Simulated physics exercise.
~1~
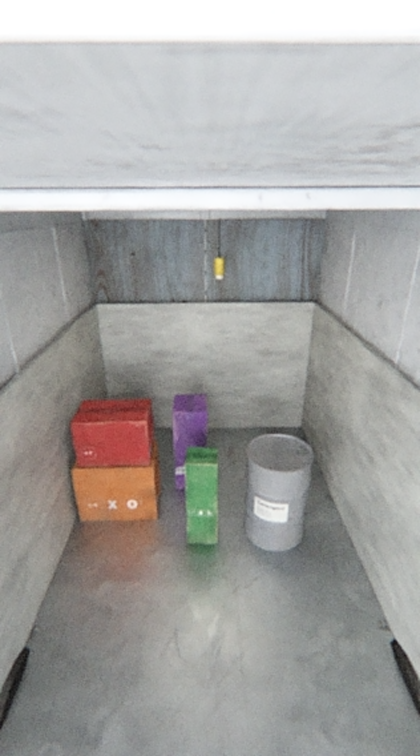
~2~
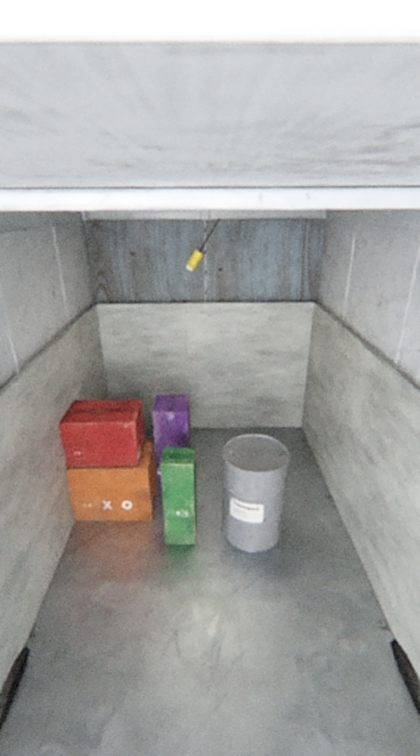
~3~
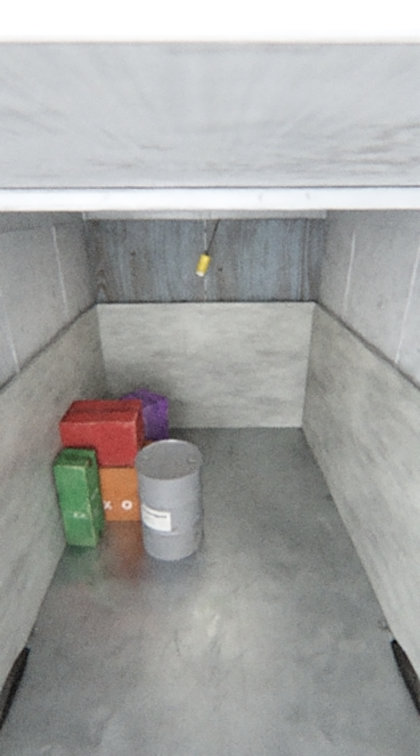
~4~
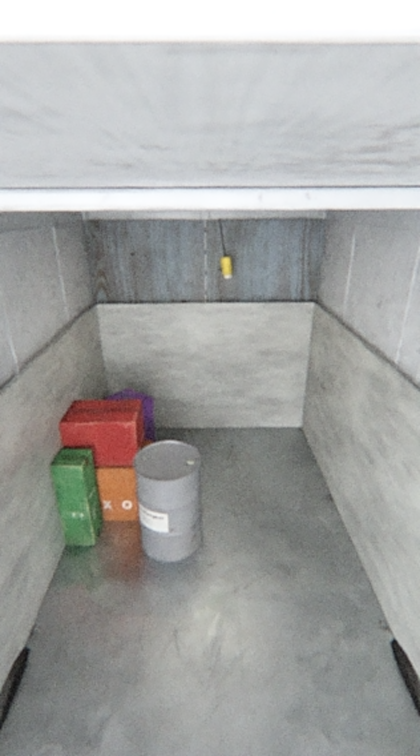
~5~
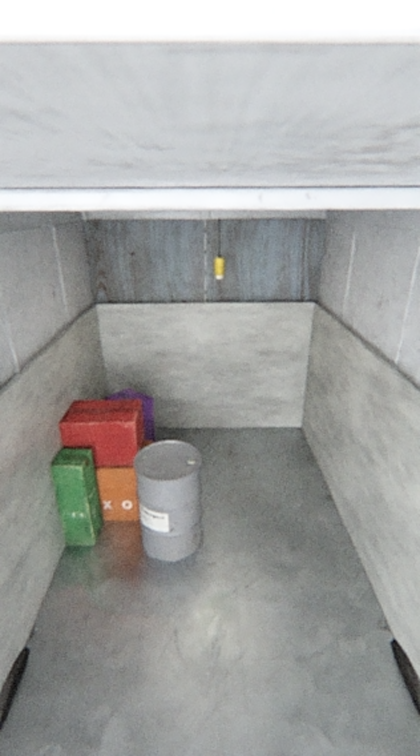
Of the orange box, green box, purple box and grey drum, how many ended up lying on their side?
None of them did. All four were still standing upright at the end.
